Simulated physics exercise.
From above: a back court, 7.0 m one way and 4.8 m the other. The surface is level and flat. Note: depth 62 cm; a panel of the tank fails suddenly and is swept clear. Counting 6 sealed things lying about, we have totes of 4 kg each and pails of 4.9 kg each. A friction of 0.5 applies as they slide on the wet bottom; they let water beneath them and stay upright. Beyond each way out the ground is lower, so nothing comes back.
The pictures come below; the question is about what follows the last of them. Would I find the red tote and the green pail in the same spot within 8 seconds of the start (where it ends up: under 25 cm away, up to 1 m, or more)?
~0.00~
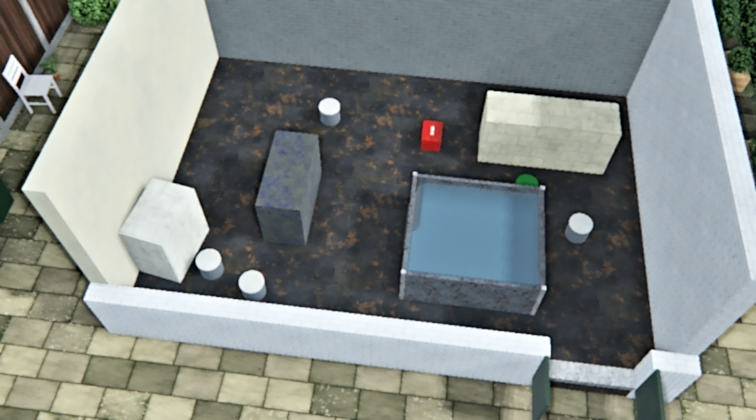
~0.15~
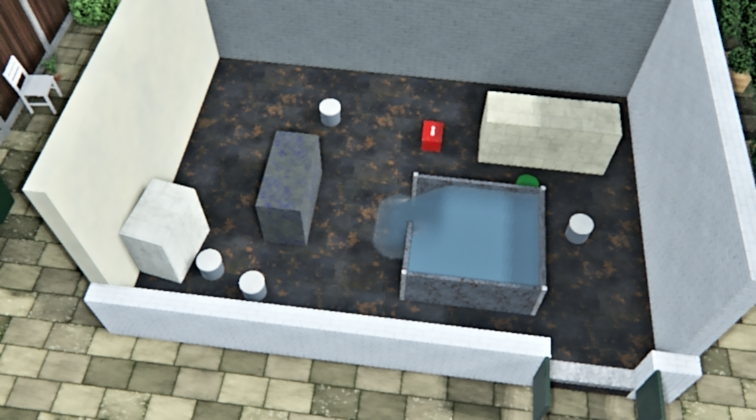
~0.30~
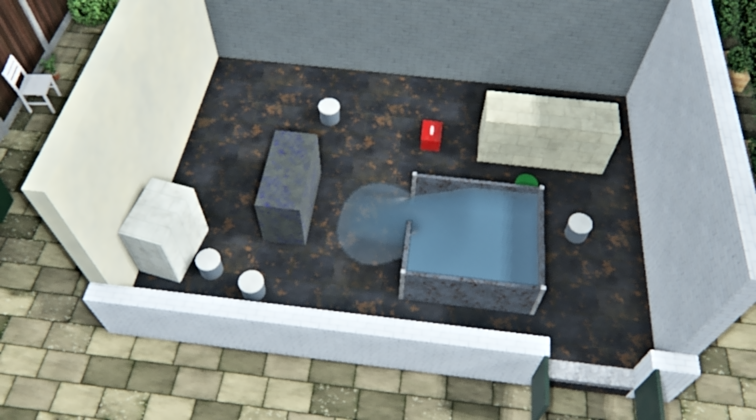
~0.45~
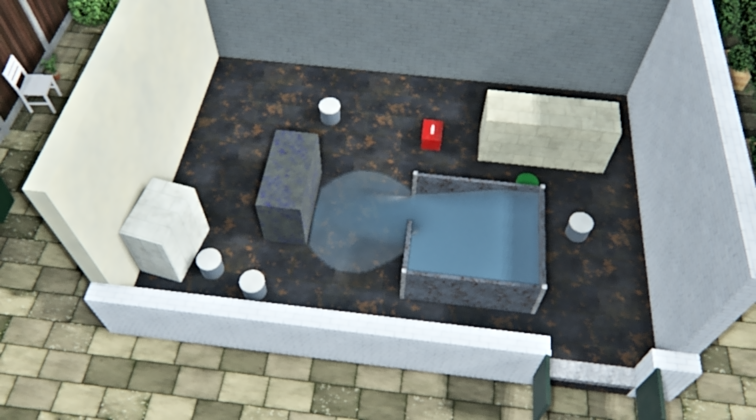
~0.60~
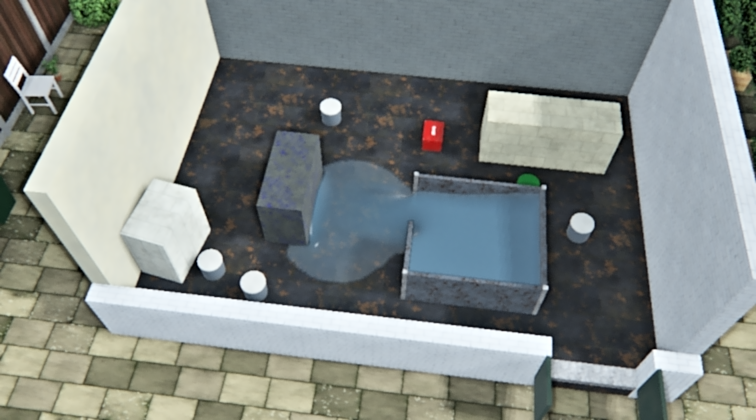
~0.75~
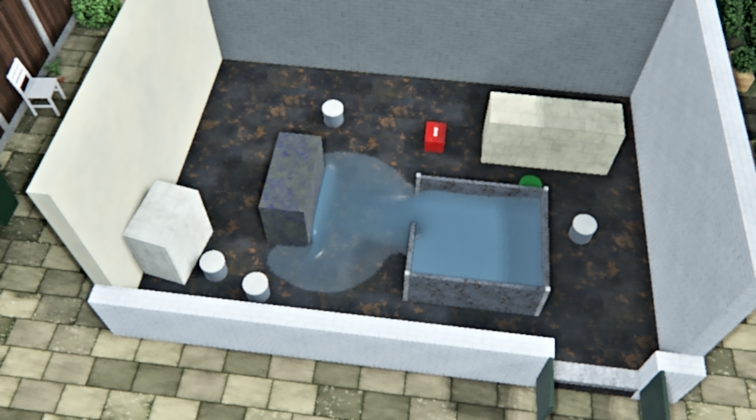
Result: The red tote is left in its spot, the green pail is left in its spot.
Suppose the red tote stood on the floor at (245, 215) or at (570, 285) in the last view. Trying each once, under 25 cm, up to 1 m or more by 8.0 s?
I'd expect that it gets borne away first and remains where it was second.
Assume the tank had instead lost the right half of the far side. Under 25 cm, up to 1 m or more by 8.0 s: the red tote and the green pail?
The red tote would be washed far off and the green pail would be washed far off.
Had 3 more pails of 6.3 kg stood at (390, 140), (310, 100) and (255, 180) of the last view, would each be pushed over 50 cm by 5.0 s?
So that's within the threshold, beyond the threshold and within the threshold, in that sequence.
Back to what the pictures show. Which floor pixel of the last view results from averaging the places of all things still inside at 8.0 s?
The average lands around (393, 156).
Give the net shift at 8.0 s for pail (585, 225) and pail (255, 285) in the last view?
First 0 cm, then 300 cm.
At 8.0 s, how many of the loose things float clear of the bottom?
3 of them.
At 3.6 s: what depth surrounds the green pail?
Roughly 0 cm at that moment.
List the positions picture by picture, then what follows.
In the first frame, the red tote at (432, 131) rests on the ground; the green pail at (527, 183) rests on the ground; 2.5 m2 under water; 0 of 6 have shifted.
In the second frame, the red tote at (433, 131), on the bottom; the green pail at (528, 183), on the bottom; water covers 3.0 m2; 0 of 6 have shifted.
In the third frame, the red tote at (432, 131), on the bottom; the green pail at (527, 183), on the bottom; water covers 3.7 m2; 0 of 6 have shifted.
In the fourth frame, the red tote at (433, 130), on the bottom; the green pail at (528, 182) rests on the ground; water covers 4.5 m2; 0 of 6 have shifted.
In the fifth frame, the red tote at (434, 131), on the bottom; the green pail at (529, 183), on the bottom; 5.0 m2 under water; 0 of 6 have shifted.
In the sixth frame, the red tote at (436, 132), on the bottom; the green pail at (531, 184) rests on the ground; 5.6 m2 under water; 0 of 6 have shifted.
After 1.6 s the red tote is near (436, 132), 0.0 m from its start, aground; the green pail is near (531, 184), 0.0 m from its start, aground; 0 of 6 are out; 0 afloat.
After 3.6 s the red tote is near (436, 132), 0.0 m from its start, aground; the green pail is near (531, 184), 0.0 m from its start, aground; 0 of 6 are out; 1 afloat.
After 5.6 s the red tote is near (436, 132), 0.0 m from its start, aground; the green pail is near (531, 184), 0.0 m from its start, aground; 0 of 6 are out; 2 afloat.
After 8.0 s the red tote is near (436, 132), 0.0 m from its start, aground; the green pail is near (531, 184), 0.0 m from its start, aground; 0 of 6 are out; 3 afloat.
